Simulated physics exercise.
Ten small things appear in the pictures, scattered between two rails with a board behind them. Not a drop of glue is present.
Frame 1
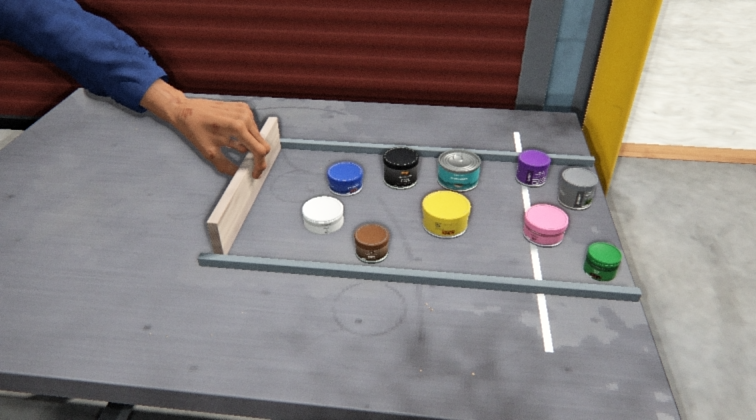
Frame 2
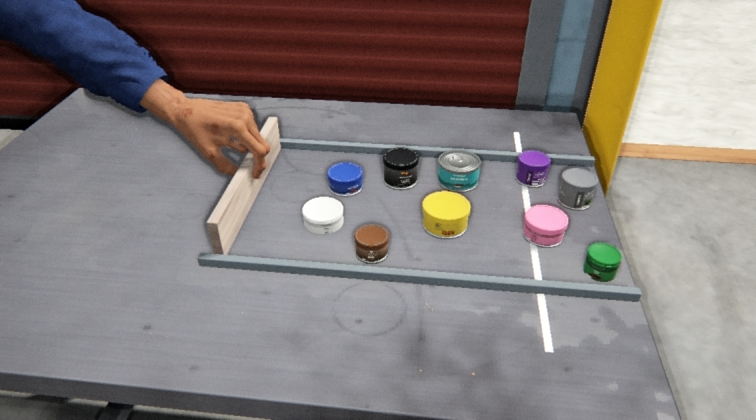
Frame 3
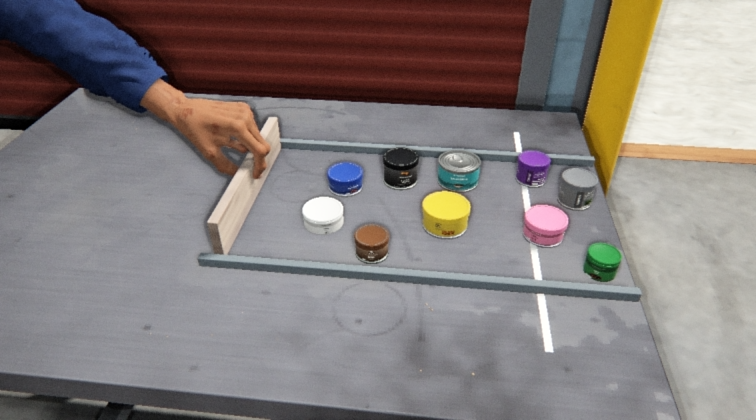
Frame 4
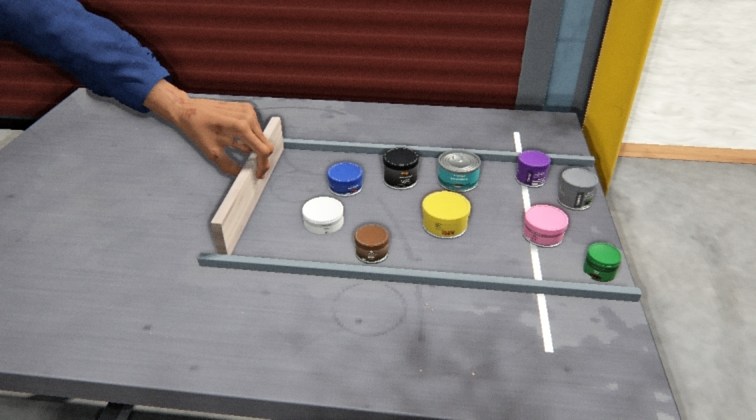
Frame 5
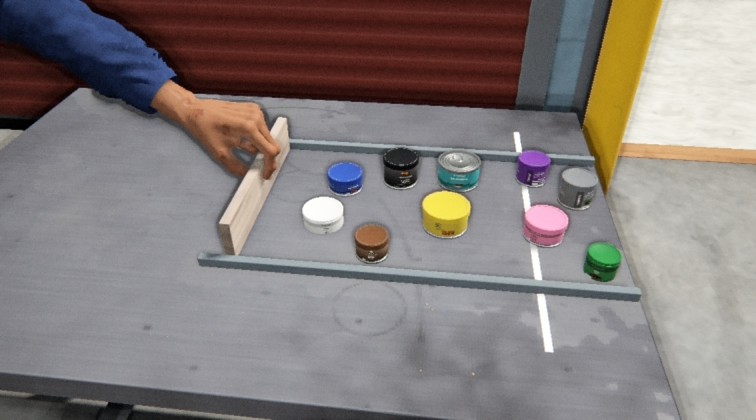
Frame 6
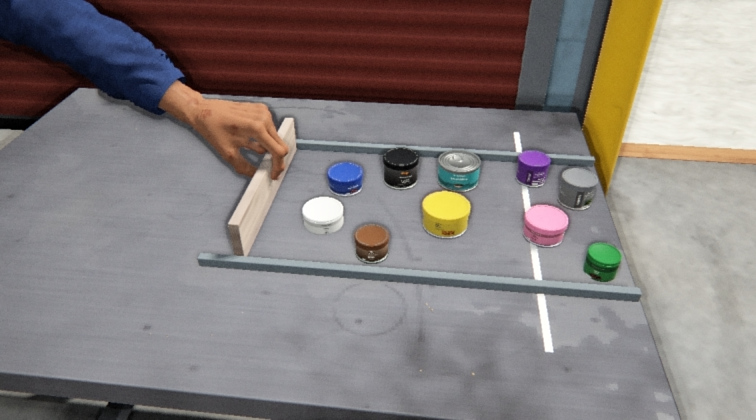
At first, a hand holds a pale board still at the left end of two rails on a dark table, with ten small, colourful containers scattered to its right. Then the hand slides the board slightly to the right between the rails, while the containers stay where they are.
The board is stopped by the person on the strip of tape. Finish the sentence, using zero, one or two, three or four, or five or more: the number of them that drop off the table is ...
The number that drop off the table is one or two.
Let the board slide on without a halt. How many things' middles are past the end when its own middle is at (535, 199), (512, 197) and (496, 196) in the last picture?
Going through the three positions, you'd get 1, 0 and 0.
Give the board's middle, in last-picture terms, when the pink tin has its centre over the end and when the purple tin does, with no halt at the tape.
Pink tin over the end: About (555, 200). Purple tin over the end: About (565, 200).
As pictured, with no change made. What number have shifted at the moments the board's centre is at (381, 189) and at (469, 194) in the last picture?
At the first spot the count is 4, and at the second it is 8.
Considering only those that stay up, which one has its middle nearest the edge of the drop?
Purple tin.
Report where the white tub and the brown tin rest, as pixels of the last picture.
The white tub ends up near (554, 233), and the brown tin near (555, 258).
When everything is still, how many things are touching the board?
Contact count: 4.
Soon after, none off yet; green tub at rest near (602, 262); grey tin at rest near (577, 190); pink tin at rest near (545, 226).
By the end, the number that fall off is one or two; fallen, grey tin.
